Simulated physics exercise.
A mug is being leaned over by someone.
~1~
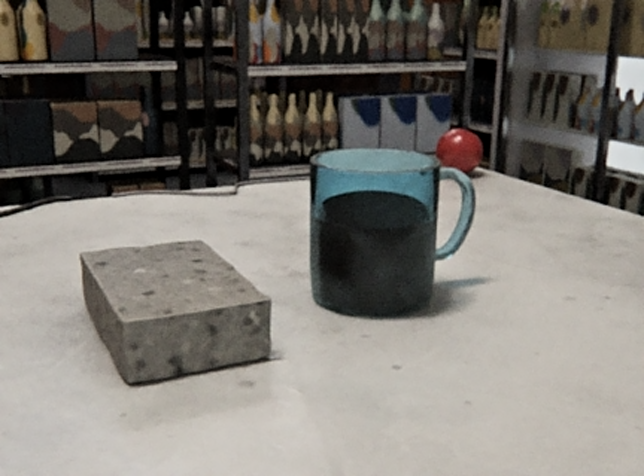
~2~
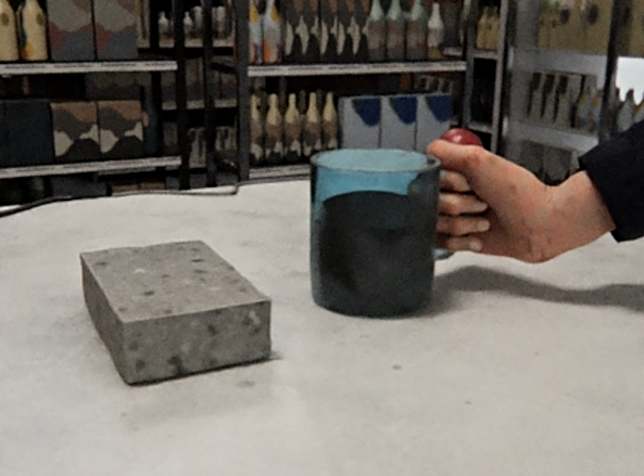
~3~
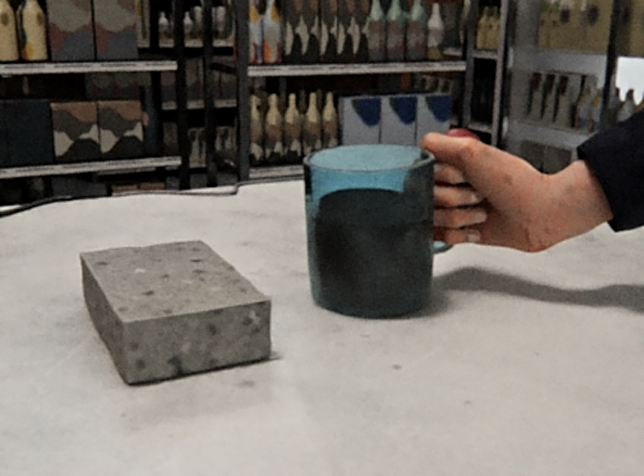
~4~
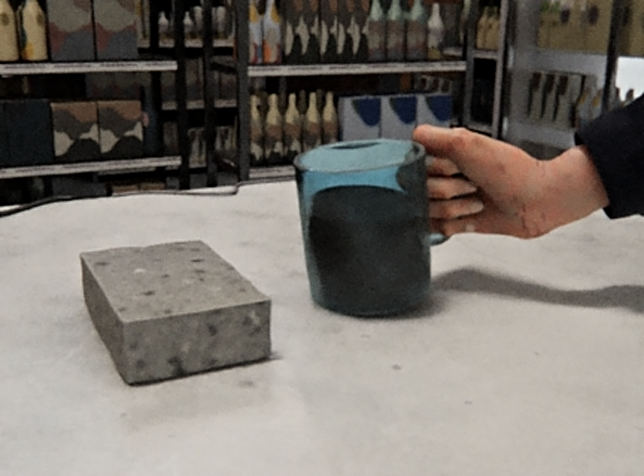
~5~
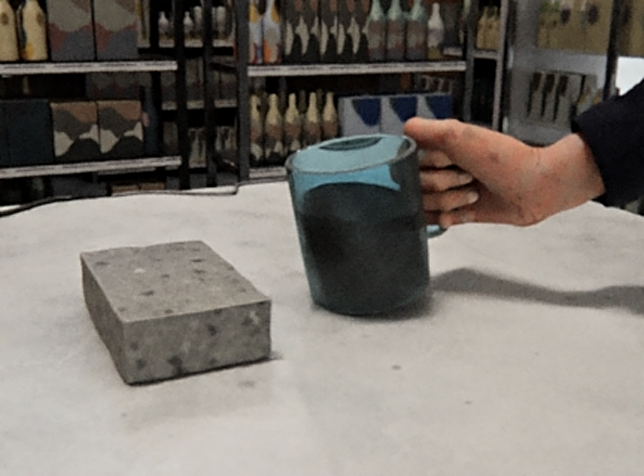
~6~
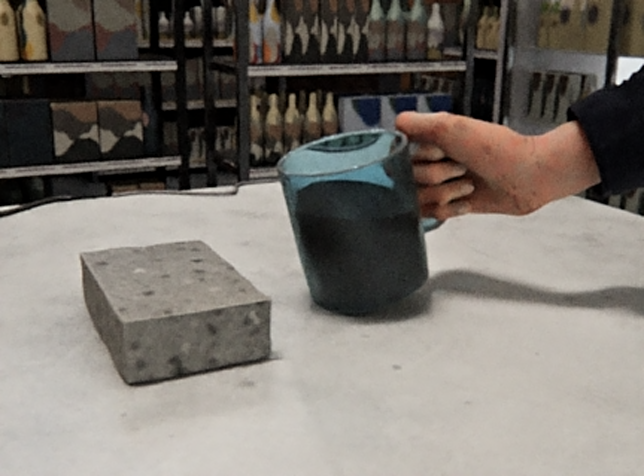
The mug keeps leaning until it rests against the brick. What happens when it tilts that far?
Most likely it is going to overflow there.
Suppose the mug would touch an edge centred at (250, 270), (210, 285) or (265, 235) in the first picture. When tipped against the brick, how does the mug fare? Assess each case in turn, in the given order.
Overflow, overflow, no loss.
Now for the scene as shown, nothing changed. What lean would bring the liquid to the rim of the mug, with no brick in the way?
Some 45 degrees.
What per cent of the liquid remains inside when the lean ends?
About 70 %.
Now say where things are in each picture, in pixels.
In the first picture, it stands upright; mug (374, 225) about two thirds full.
In the second picture, a hand takes hold; mug about two thirds full, surface at (374, 213); brick (170, 301).
In the third picture, the top moves towards the brick; mug (369, 223) about two thirds full.
In the fourth picture, on the way over; mug about two thirds full, surface at (364, 208); brick (170, 301).
In the fifth picture, it is leaning; mug (360, 217) about two thirds full.
In the sixth picture, tipping on its foot; mug about two thirds full, surface at (353, 204); brick (170, 301).
Soon after, the mug leans by about 35°; nothing has left it.
Later, the mug leans by about 50°; some has gone over its rim; nearly all of the coffee is inside.
In the end, the mug leans by about 55°, against the brick; some has gone over its rim; about two thirds of the coffee is inside.
